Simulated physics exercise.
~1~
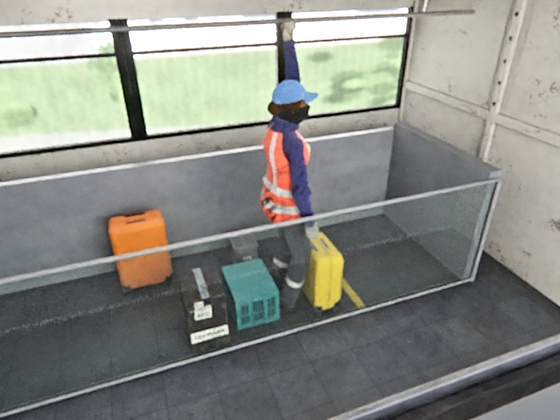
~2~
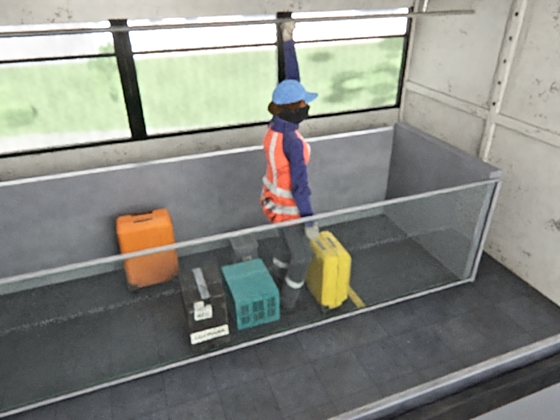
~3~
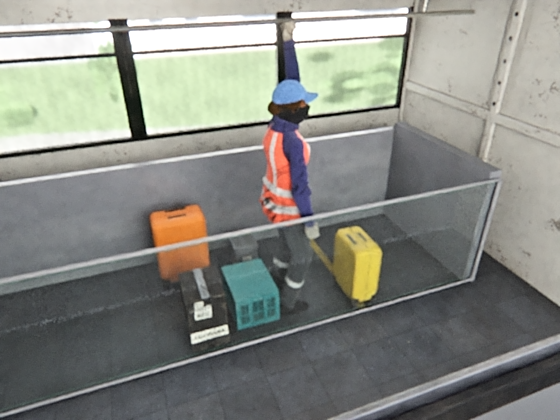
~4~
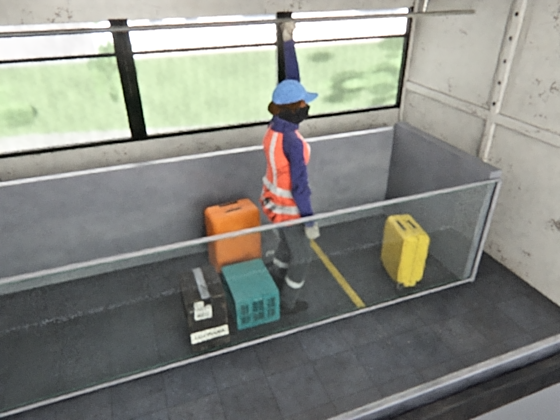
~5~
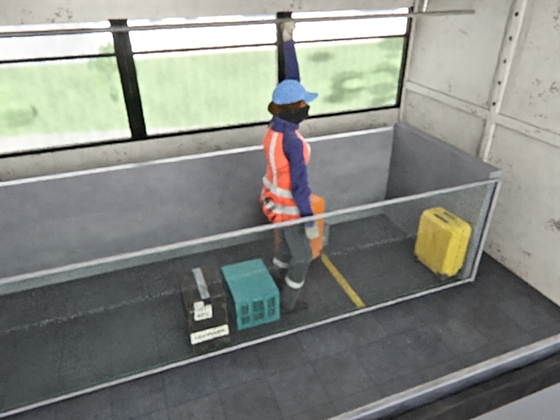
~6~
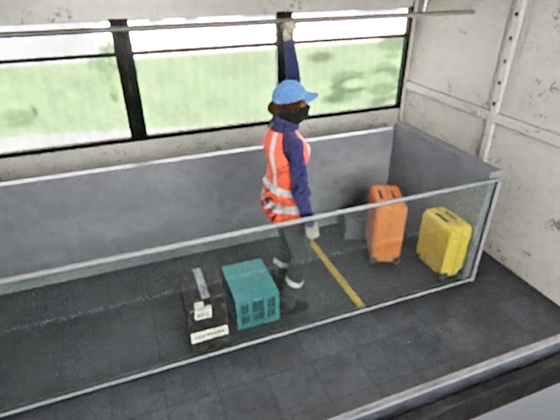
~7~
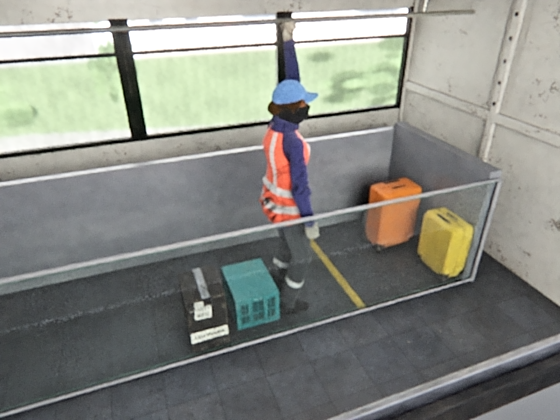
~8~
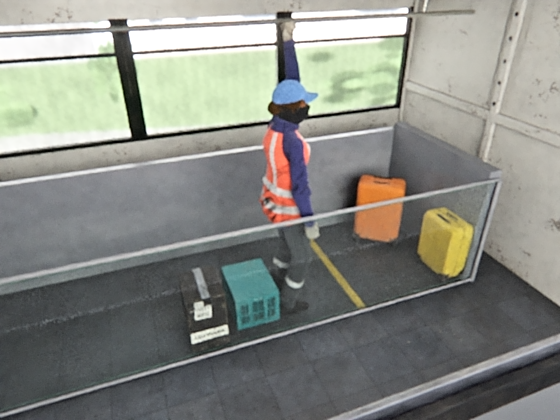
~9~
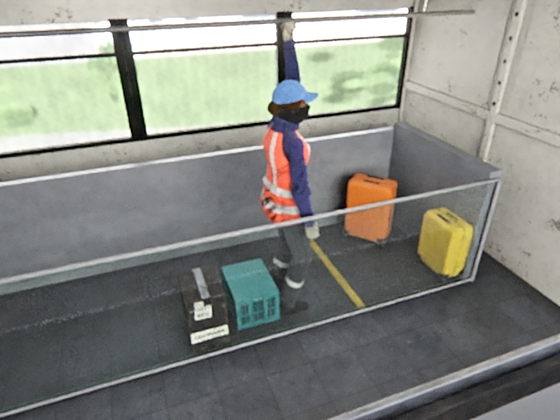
A yellow suitcase and a larger orange one rolled right across the floor past a worker standing still with one arm raised, crossing the yellow line and ending near the far end, while the teal crate and black bag stayed put.
